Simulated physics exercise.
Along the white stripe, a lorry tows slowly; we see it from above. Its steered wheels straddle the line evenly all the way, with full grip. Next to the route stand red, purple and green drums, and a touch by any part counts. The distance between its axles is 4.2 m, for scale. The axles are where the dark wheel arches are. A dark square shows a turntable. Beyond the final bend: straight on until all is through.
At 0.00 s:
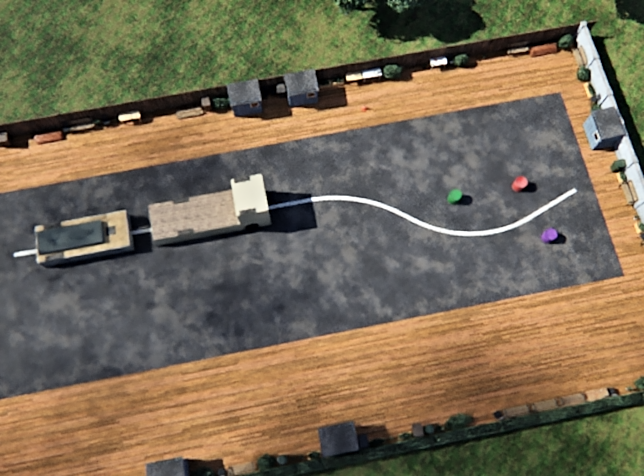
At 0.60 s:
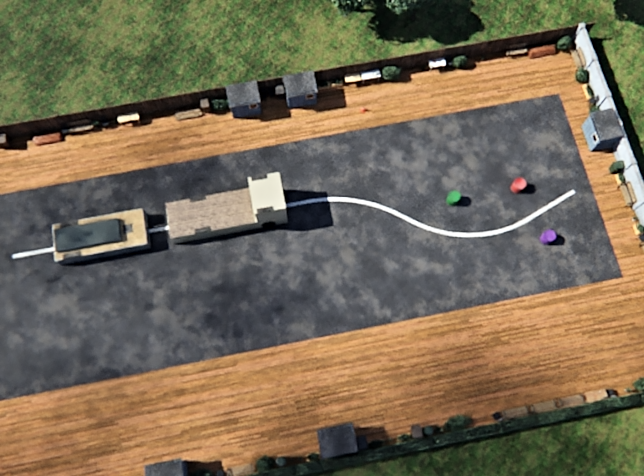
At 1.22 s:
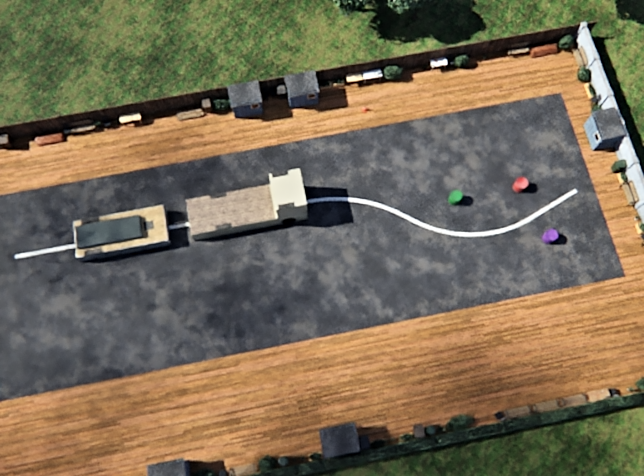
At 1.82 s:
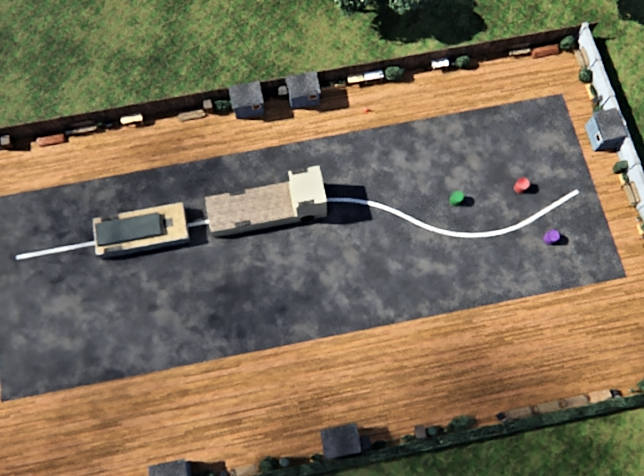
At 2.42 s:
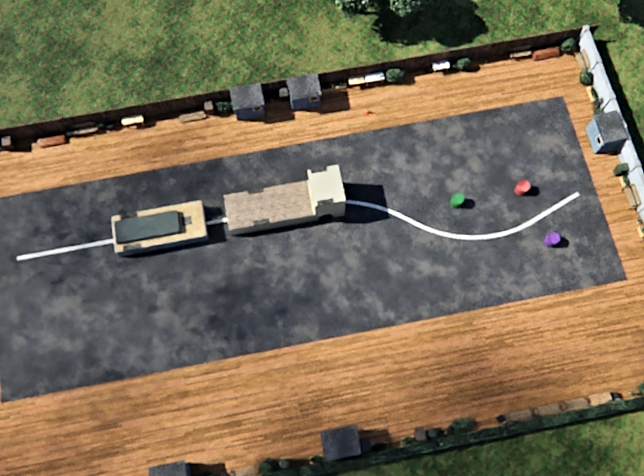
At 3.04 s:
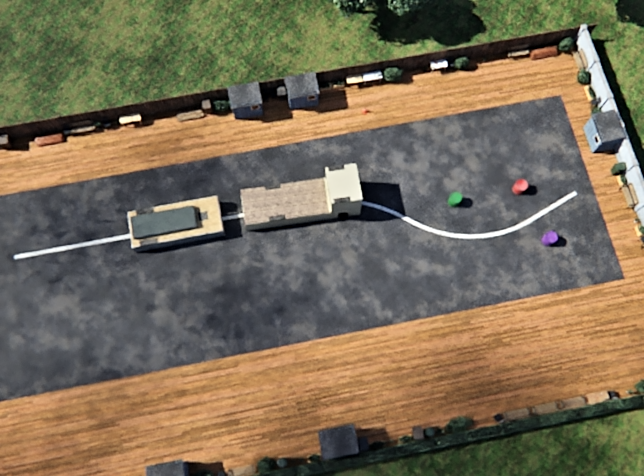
A cream-and-tan lorry with one trailer, seen from above, stands out on a dark grey rectangular surface bordered by wooden planking, with grass beyond. A white line curves across the surface, past a green drum and a red drum above it and a purple drum below it at the right. The lorry tows its trailer slowly rightward along the line, turning very slightly at the curve's start, while the drums stay still.
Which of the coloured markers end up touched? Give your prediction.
Red touched, purple touched, green touched.
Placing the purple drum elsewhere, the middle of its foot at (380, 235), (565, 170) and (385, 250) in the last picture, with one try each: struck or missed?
One: Gets hit. Two: Gets hit. Three: Stays safe.
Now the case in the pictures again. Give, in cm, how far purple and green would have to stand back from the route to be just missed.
Purple: 30; green: 20.
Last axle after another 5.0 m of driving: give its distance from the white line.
I'd put the gap at around 0 cm.
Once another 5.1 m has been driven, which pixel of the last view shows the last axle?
(220, 212).
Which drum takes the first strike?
The purple marker.
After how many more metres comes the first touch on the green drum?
After roughly 18.5 metres.
By 9.5 s, the last axle is at (333, 209) of the last picture, 105 cm off the line; the lorry has hit purple.
By 11.8 s, the last axle is at (397, 217) of the last picture, 60 cm off the line; the lorry has hit red.
By 12.4 s, the last axle is at (416, 218) of the last picture, on the line; the trailer has hit green.
By 19.1 s, the last axle is at (601, 168) of the last picture, 40 cm off the line; 3 of 3 struck in all.
